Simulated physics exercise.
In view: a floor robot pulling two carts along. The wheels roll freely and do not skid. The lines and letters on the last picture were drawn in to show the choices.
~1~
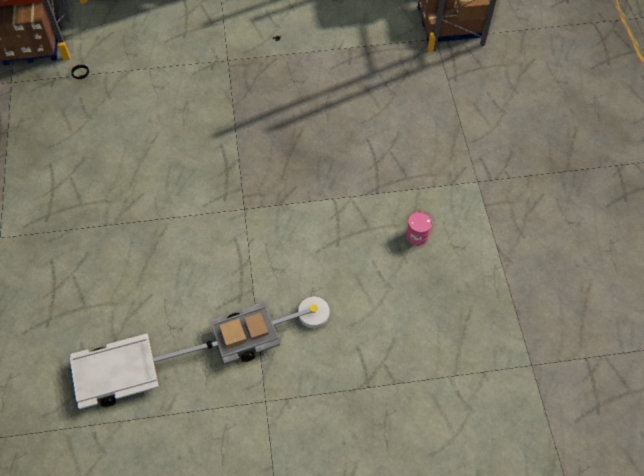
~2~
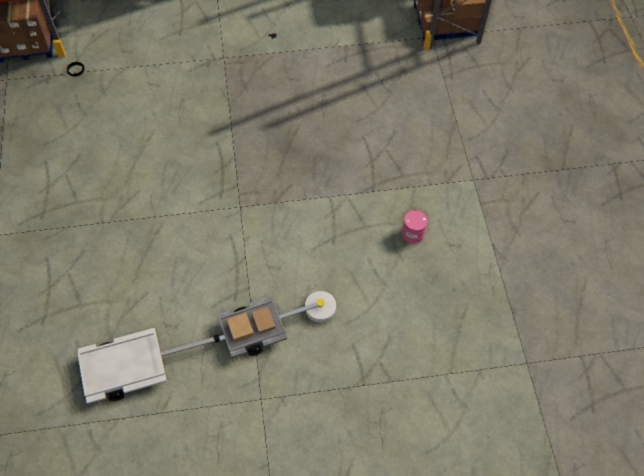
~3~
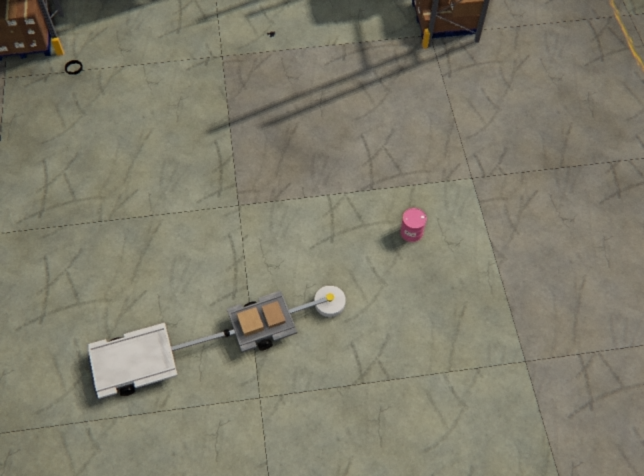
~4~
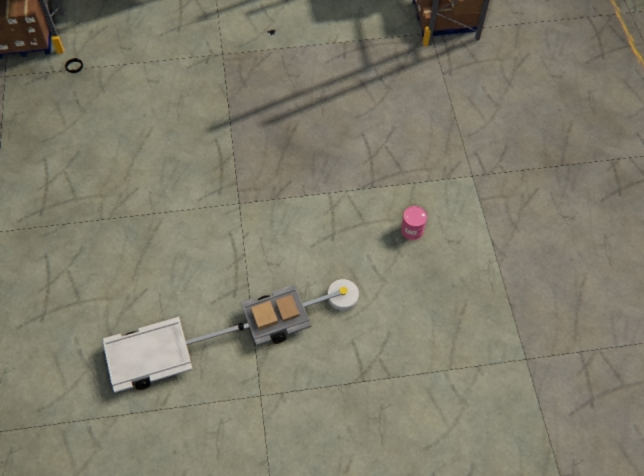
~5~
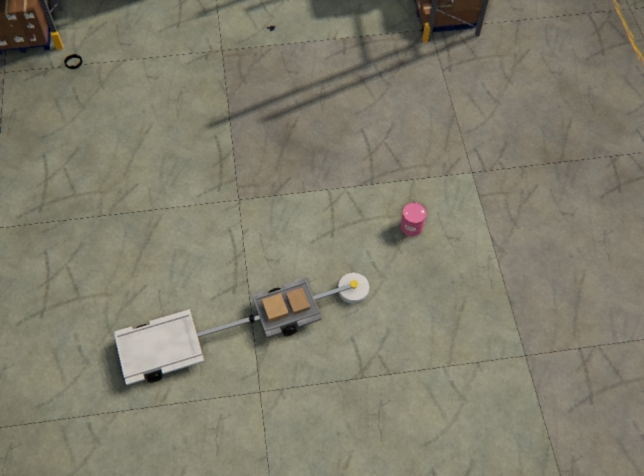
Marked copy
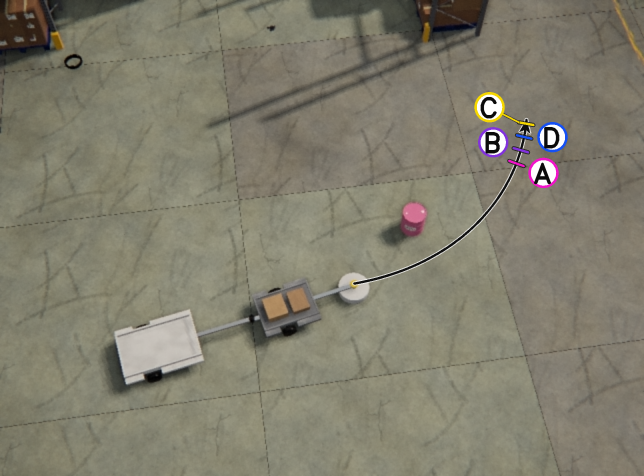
A small round white robot towing a grey cart with two boxes and a white cart slowly rightward across a warehouse floor.
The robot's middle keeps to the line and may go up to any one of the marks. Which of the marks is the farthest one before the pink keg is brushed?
No farther than A.
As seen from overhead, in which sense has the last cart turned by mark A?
Anticlockwise.
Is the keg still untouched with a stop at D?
No.
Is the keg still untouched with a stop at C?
For that mark, no.
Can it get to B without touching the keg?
No.
On the copy, A at (516, 163); B at (521, 150); C at (526, 124); D at (524, 137); the route from (354, 284) via (480, 220) to (527, 120).
On A. First, robot (430, 261), last cart (244, 320).
Then, robot (486, 216), last cart (324, 294).
Finally, robot (515, 168), last cart (385, 267); nothing has been touched.
By contrast, B is too far, the keg has been hit; C is too far, the keg has been hit; D is too far, the keg has been hit.
